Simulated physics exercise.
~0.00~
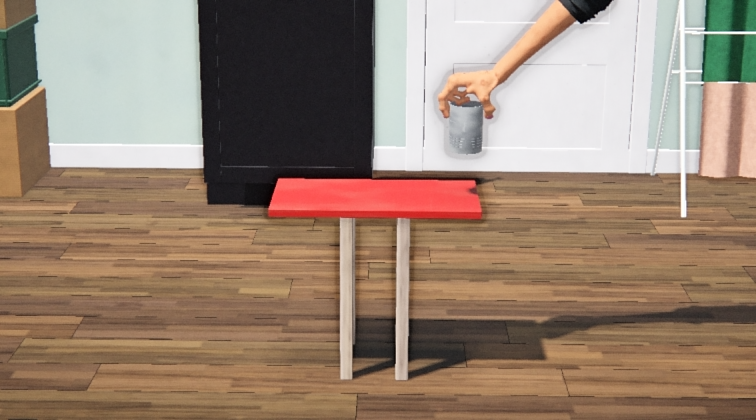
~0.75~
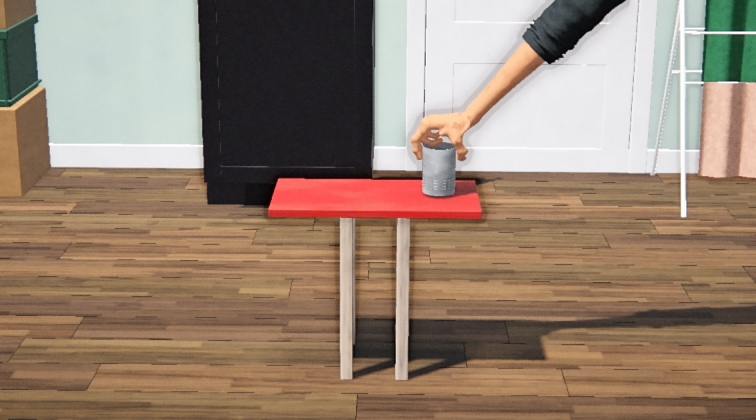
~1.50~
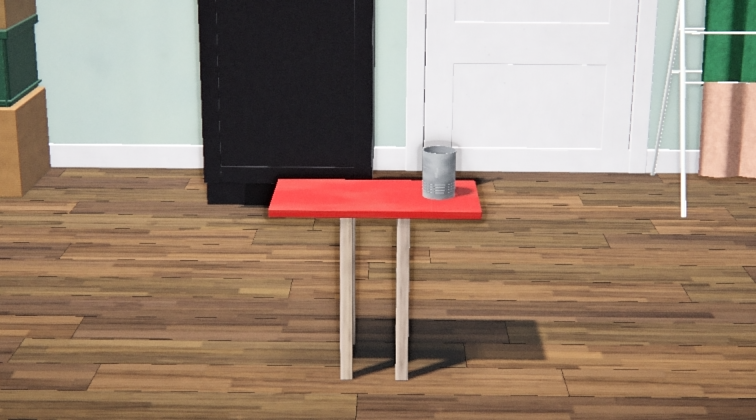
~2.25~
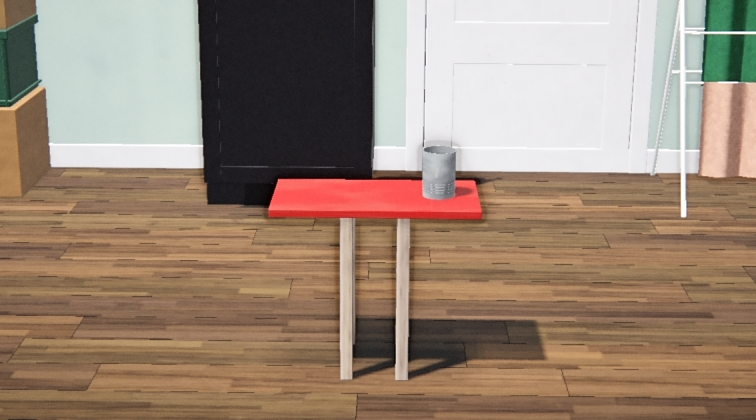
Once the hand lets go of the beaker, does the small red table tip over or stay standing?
The small red table stays standing, with the beaker still upright near its right end.
